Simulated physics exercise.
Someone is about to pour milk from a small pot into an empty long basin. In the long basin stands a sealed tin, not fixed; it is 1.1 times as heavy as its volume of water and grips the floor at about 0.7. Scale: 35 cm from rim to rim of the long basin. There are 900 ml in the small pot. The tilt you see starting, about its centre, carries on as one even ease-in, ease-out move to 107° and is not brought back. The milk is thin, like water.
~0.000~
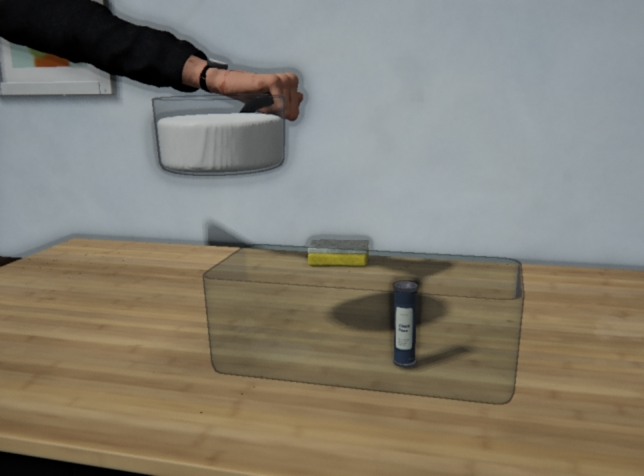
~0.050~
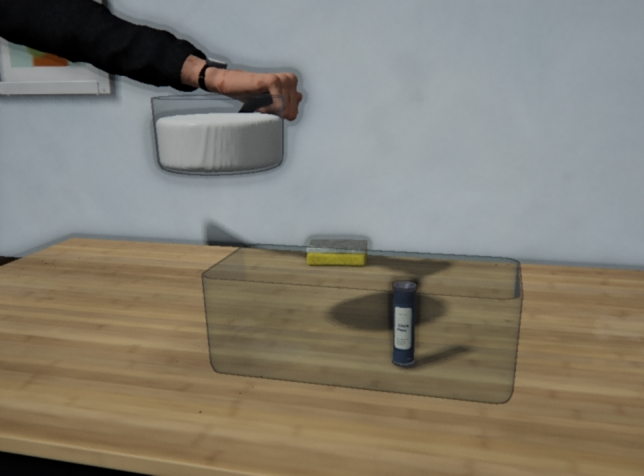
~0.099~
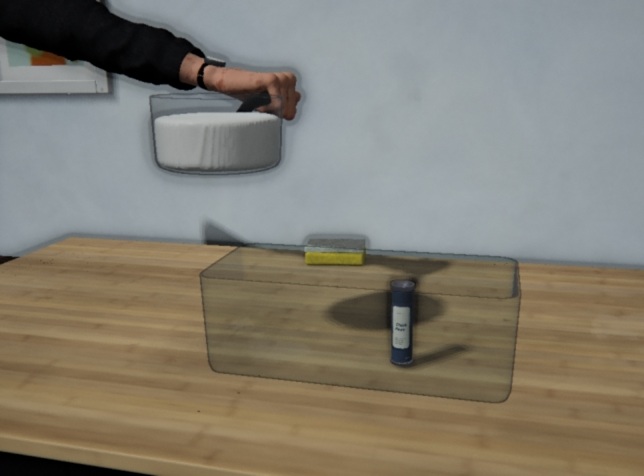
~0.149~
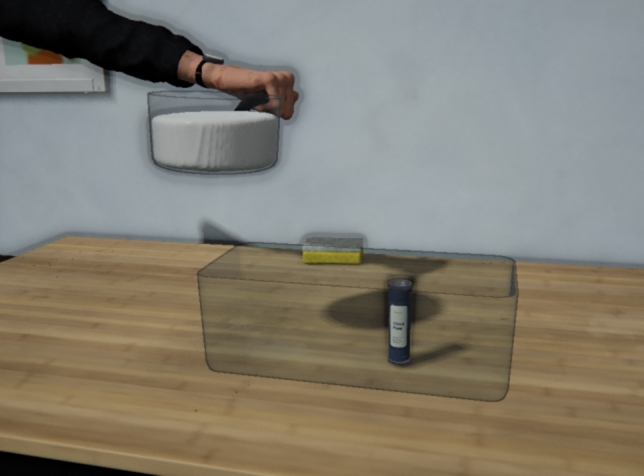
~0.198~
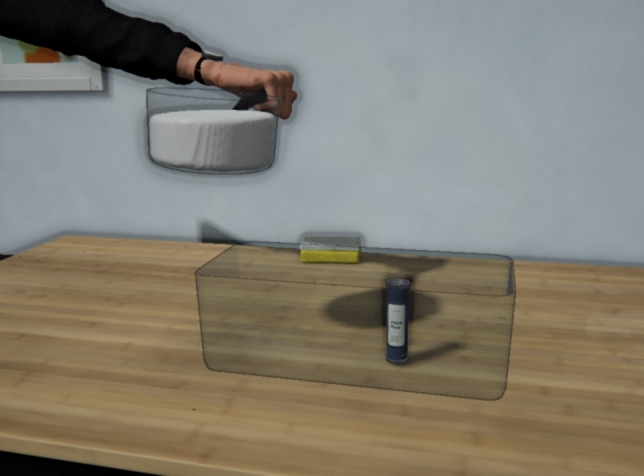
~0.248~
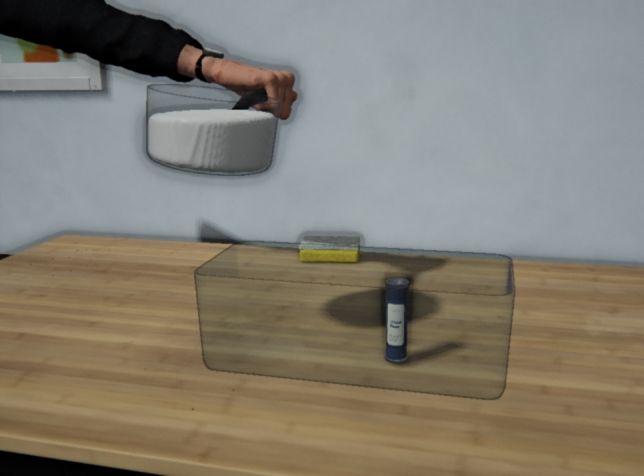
In the video, a hand holds a clear pot of white liquid above a wooden table, where a dark tin with a pale label and a long transparent basin are visible, and the pot begins tilting slightly to the right.
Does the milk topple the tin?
The tin stays up.
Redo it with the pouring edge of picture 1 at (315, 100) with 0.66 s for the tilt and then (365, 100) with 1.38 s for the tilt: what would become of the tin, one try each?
First it falls; then it remains upright.
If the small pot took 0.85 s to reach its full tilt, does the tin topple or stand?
Then it remains upright.
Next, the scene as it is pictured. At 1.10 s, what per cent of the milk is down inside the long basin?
Some 72 per cent.
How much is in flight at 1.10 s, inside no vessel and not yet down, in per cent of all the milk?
About 12 per cent.
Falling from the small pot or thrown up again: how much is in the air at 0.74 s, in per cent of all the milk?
Some 24 per cent.
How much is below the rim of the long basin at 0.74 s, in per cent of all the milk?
Near 5 in a hundred.
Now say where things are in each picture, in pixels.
In the first frame, it leans 0°; its right rim is at (280, 99); the milk meets the walls at (167, 119) and (280, 119); the long basin's rim runs from (225, 261) to (521, 280); the tin's top is at (406, 289).
In the second frame, it leans 0°; its right rim is at (279, 99); the milk meets the walls at (167, 118) and (280, 118).
In the third frame, it leans 1°; its right rim is at (278, 99); the milk meets the walls at (165, 117) and (278, 118).
In the fourth frame, it leans 3°; its right rim is at (276, 100); the milk meets the walls at (162, 116) and (276, 117).
In the fifth frame, it leans 5°; its right rim is at (275, 102); the milk meets the walls at (160, 115) and (274, 117).
In the sixth frame, it leans 8°; its right rim is at (276, 105); the milk meets the walls at (159, 115) and (274, 117).
After 0.74 s the tilt is 59° and 72 per cent is still to pour; the tin stands where it began.
After 1.10 s the tilt is 96° and 15 per cent is still to pour; the tin stands where it began.
After 1.47 s the tilt is 107° and 0 per cent is still to pour; the tin stands where it began.
After 1.88 s the tilt is 107° and 0 per cent is still to pour; the tin stands where it began.
In the end the tin stands where it began.
